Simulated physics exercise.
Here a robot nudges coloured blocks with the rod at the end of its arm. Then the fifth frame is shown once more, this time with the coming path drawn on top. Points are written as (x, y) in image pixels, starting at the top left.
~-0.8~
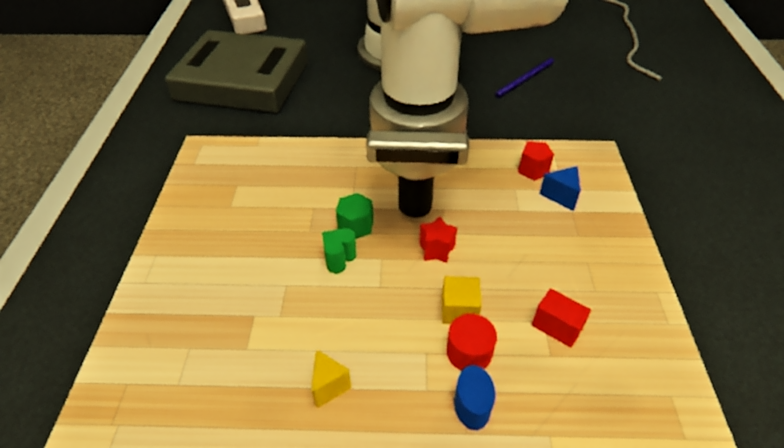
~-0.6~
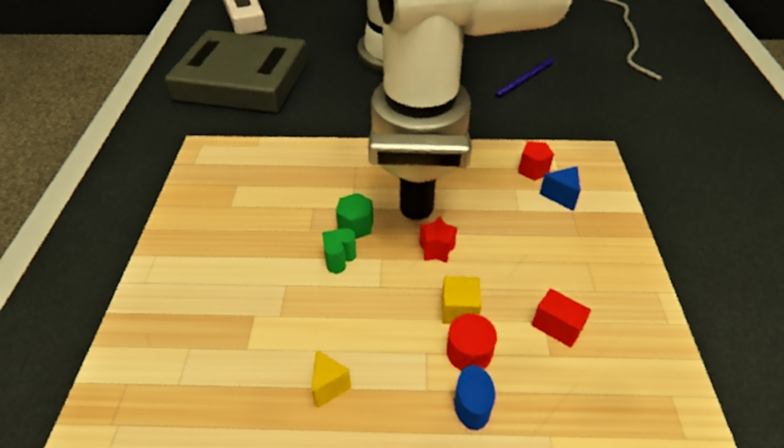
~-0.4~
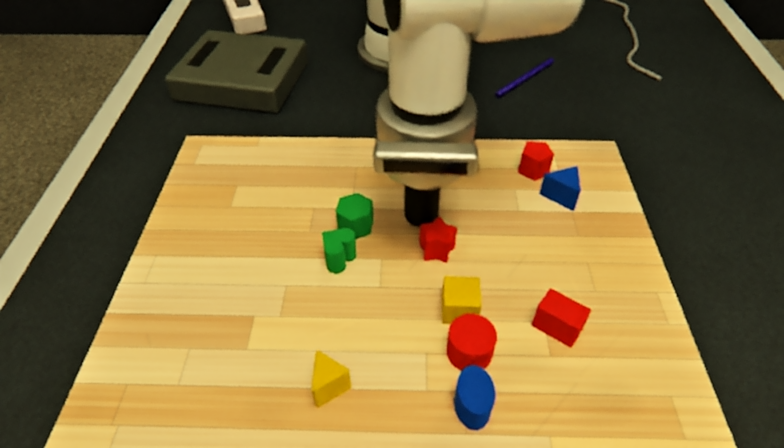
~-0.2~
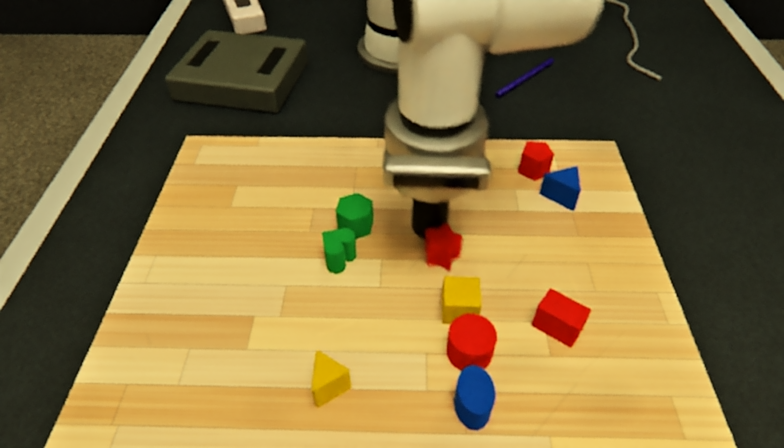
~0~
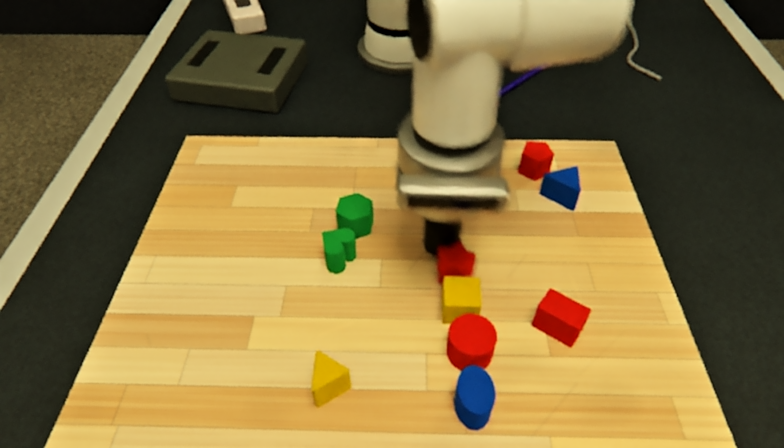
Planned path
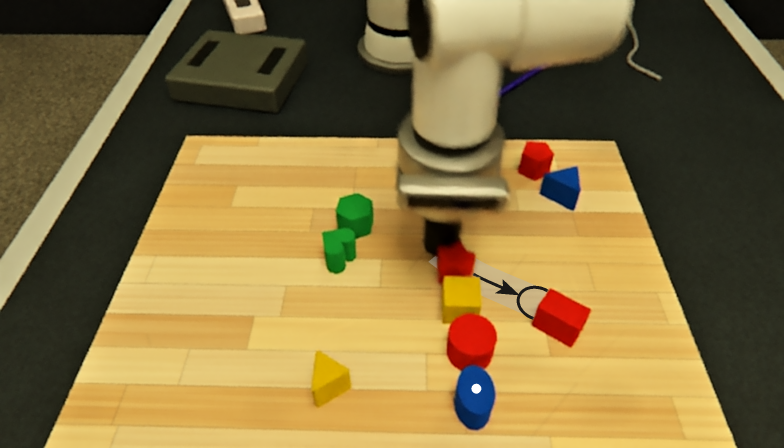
Robot arm lowering its dark rod toward a red star-shaped block, then nudging it down the wooden board toward a yellow square.
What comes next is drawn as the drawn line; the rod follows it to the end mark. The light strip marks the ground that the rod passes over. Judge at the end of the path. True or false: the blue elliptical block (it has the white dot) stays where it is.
False
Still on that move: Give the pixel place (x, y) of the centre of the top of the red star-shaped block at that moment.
It comes to (528, 308).
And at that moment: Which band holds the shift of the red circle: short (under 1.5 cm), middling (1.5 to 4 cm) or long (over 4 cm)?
My estimate: In the 1.5 to 4 cm range.
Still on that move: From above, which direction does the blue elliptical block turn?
My prediction: CCW.
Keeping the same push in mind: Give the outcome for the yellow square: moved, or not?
It gets moved.
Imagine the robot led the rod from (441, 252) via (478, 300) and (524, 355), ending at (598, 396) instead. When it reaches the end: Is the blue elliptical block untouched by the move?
I'd say no.
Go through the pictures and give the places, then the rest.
Rod's lower end (415, 207); red star-shaped block (438, 230); yellow square (463, 291); red circle (473, 333); blue elliptical block (476, 389); red oblong block (565, 308), in the first picture.
Rod (417, 209); blocks still, in the second picture.
Rod (421, 216); blocks still, in the third picture.
Rod (429, 228); red star-shaped block (443, 237), in the fourth picture.
Rod (441, 245); red star-shaped block (456, 256); yellow square (463, 291); red circle (473, 333); blue elliptical block (476, 389); red oblong block (565, 308), in the fifth picture.
Drawn move, from (441, 252) through (469, 271) and (502, 288) to (538, 303); the dot is on the blue elliptical block.
The first path, step by step. One third of the way, rod (470, 265); red star-shaped block (483, 279); yellow square (476, 308), turned 20° clockwise; red circle (473, 346); blue elliptical block (476, 393).
Two thirds of the way, rod (504, 281); red star-shaped block (508, 297), turned 25° clockwise; yellow square (491, 323), turned 40° clockwise; red circle (472, 357); blue elliptical block (472, 402), turned 30° anticlockwise.
At the end, rod (540, 297); red star-shaped block (528, 308), turned 55° clockwise; yellow square (495, 325), turned 55° clockwise; red circle (471, 358); blue elliptical block (471, 403), turned 30° anticlockwise; red oblong block (574, 316), turned 15° clockwise.
